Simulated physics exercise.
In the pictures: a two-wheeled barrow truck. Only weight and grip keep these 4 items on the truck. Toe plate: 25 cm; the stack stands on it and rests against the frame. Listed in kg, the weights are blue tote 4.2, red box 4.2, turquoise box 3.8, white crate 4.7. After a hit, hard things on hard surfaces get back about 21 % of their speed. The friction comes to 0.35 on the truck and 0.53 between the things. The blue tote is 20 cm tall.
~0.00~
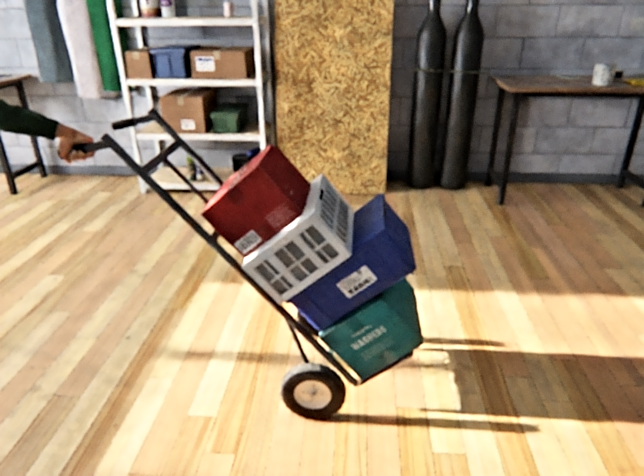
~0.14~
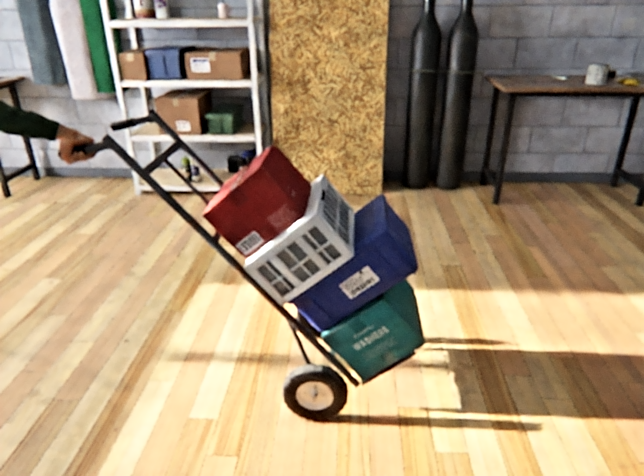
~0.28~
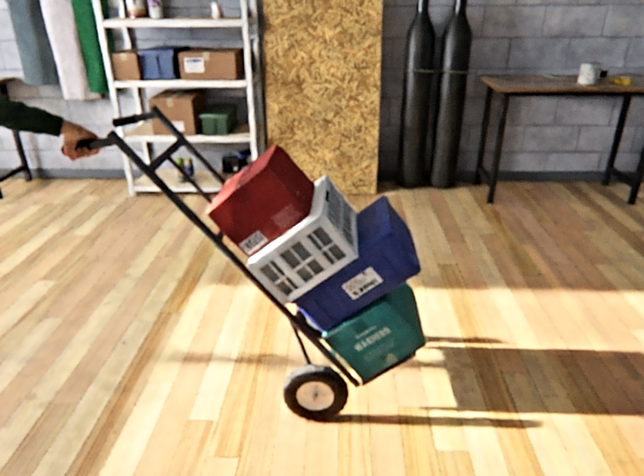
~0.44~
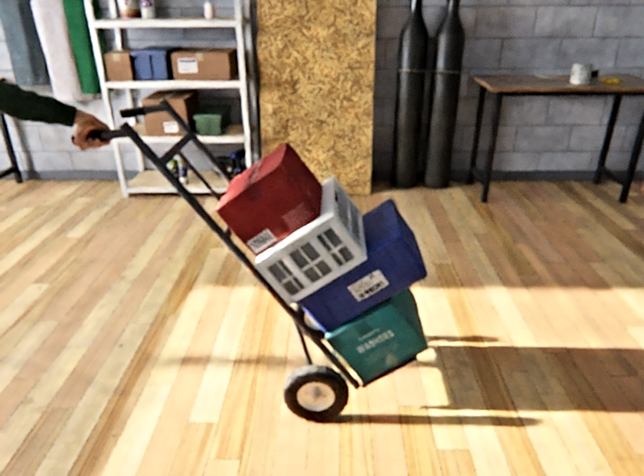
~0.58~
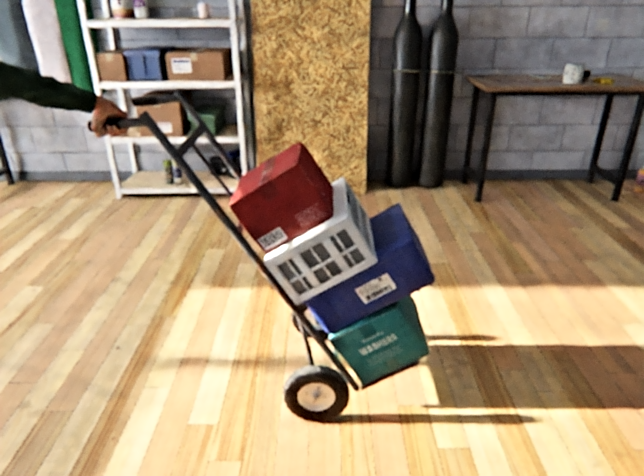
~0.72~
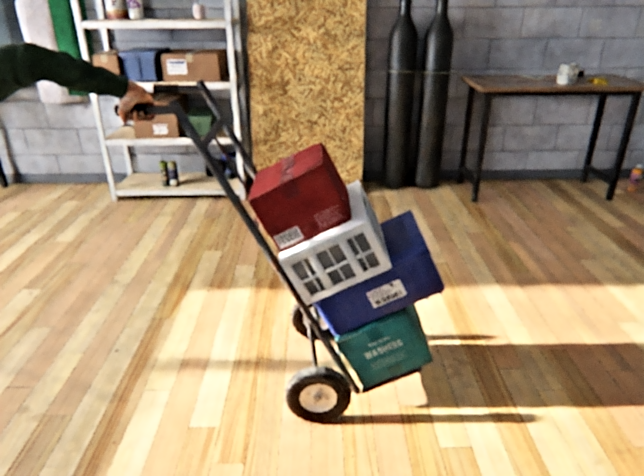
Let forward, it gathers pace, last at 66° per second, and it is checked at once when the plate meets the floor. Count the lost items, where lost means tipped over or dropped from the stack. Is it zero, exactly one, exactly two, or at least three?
It is at least three.
After 1.82 s, truck upright; red box tipped 18° from how it sat near (458, 207); blue tote tipped 18° from how it sat near (438, 304); white crate tipped 18° from how it sat.
After 2.42 s, truck upright; blue tote, red box and white crate now dropped from the stack; turquoise box tipped 63° from how it sat.
After 2.82 s, truck upright; turquoise box on its side.
At rest (3.6 s), dropped from the stack, blue tote, red box and white crate; tipped over on the truck, turquoise box. Seen from the same camera at the end, blue tote near (582, 334).
